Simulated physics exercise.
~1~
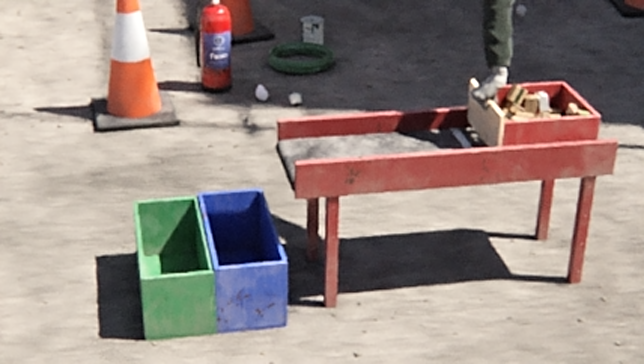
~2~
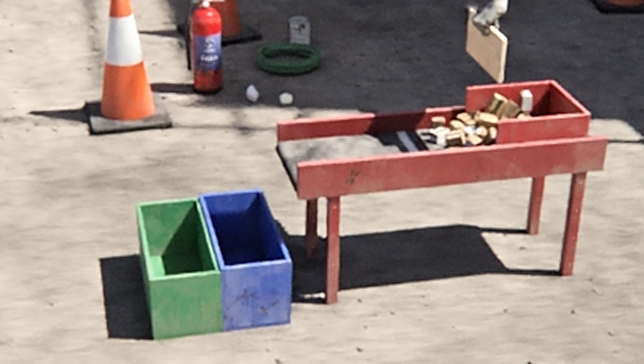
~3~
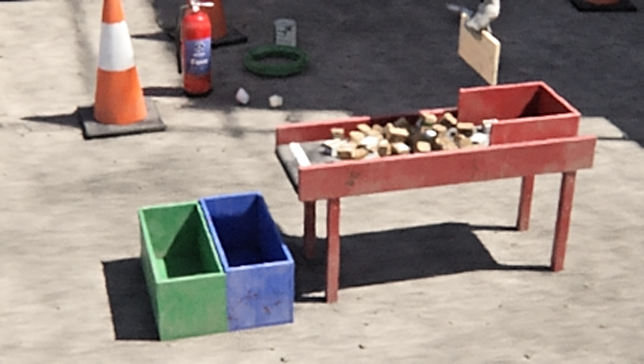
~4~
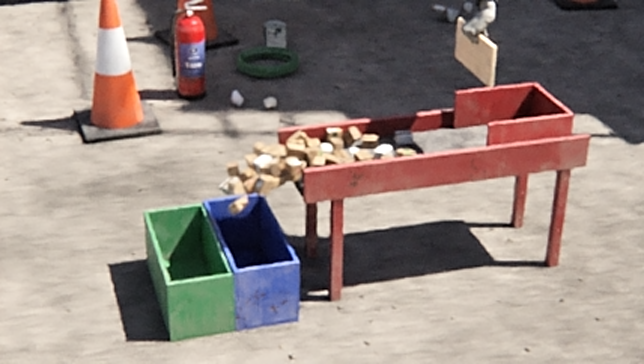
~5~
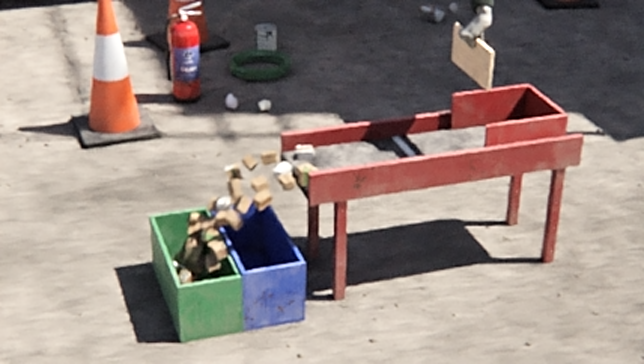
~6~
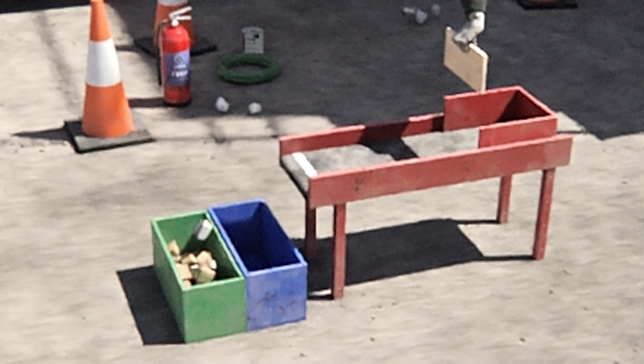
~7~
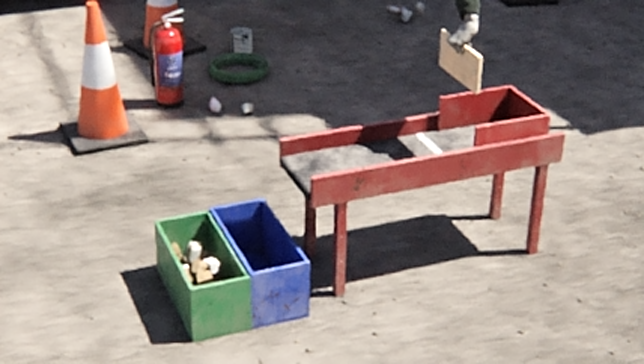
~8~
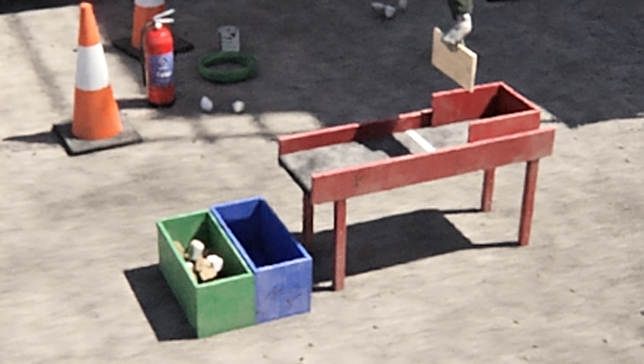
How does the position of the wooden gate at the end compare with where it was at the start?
At the start the gate stood down at the open side of the red pen, holding the pieces in. By the end it was held up in the air above the belt, clear of the pen's opening.
